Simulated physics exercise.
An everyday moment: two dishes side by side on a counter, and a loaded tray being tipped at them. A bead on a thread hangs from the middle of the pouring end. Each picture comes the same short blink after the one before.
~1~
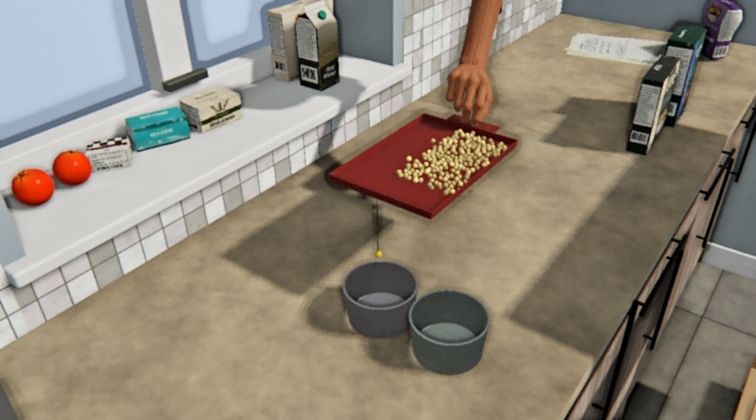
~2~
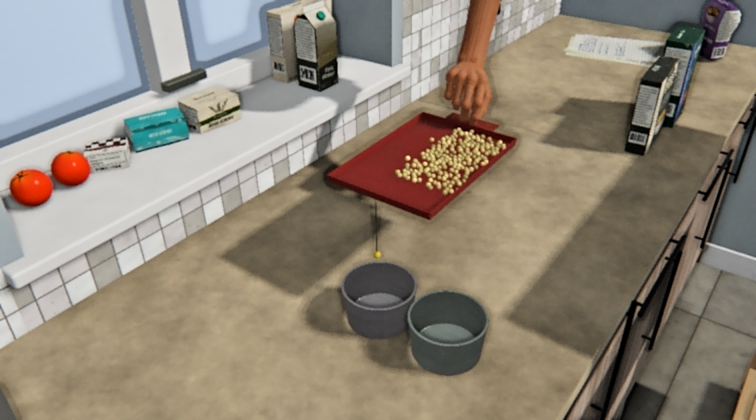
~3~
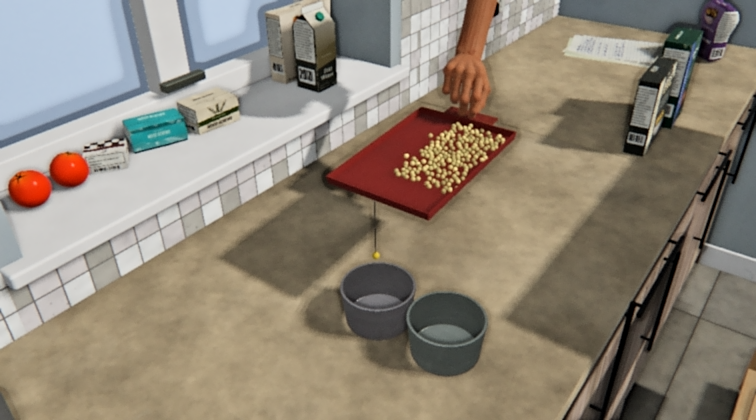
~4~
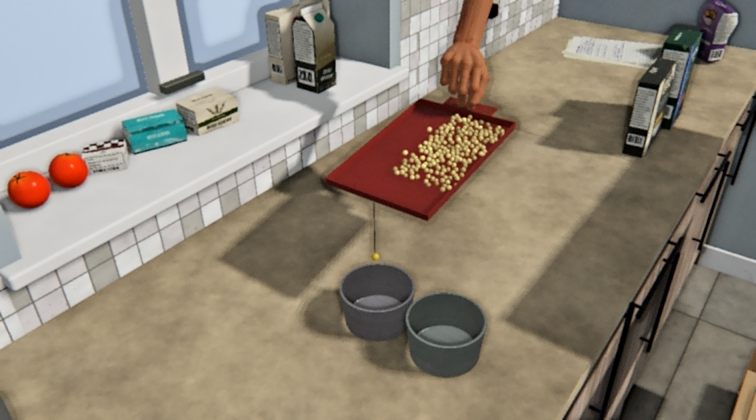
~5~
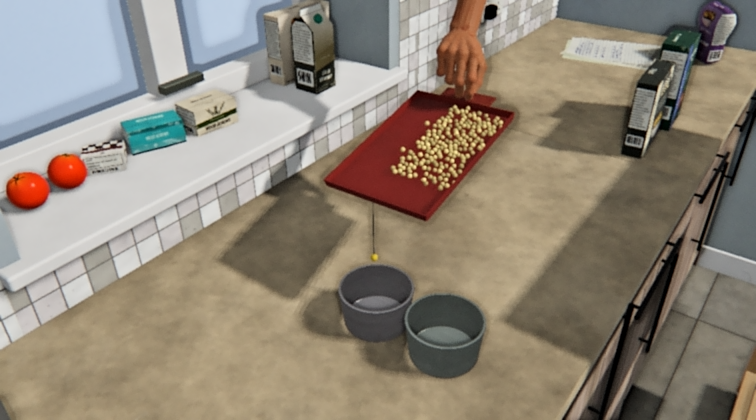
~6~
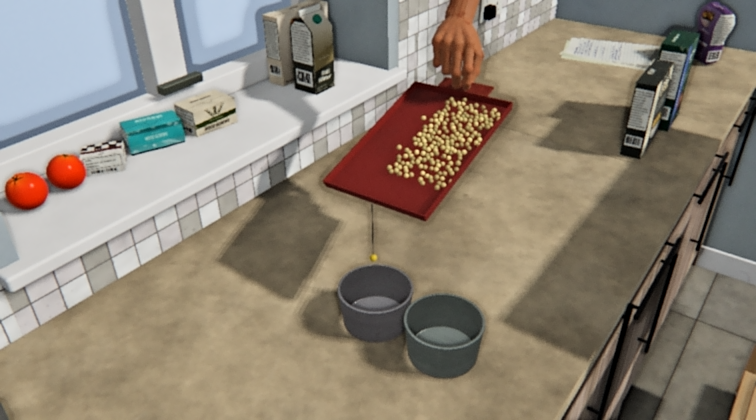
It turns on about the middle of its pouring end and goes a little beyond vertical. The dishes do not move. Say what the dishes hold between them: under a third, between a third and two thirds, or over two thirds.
Together they catch from one third to two thirds.
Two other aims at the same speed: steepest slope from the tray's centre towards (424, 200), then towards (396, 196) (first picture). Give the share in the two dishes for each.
The first gives 30 %, the second 80 %.
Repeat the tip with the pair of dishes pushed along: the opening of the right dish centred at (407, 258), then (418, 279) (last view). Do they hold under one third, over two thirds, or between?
One: Under a third. Two: Under a third.
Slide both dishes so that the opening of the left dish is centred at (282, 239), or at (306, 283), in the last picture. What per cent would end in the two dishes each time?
In turn 50 and 40 in a hundred.
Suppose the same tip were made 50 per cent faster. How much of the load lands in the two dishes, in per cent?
Roughly 40 in a hundred.
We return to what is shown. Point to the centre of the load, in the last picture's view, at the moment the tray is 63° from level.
At about (370, 202).
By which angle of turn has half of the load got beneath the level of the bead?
Roughly 105°.
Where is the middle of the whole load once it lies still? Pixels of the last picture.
Near (353, 315).
Shortly afterwards, tray tipped steeply; near two thirds on the tray; only a few in the right dish; a little in the left dish; a little outside both; a little in the air.
Next, tray tipped past a quarter turn; near a third on the tray; only a few in the right dish; near a quarter in the left dish; near a quarter outside both; near a quarter in the air.
Some moments later, tray tipped past a quarter turn; only a few in the right dish; near half in the left dish; near half outside both.
In the end, tray tipped past a quarter turn; only a few in the right dish; near half in the left dish; near half outside both.
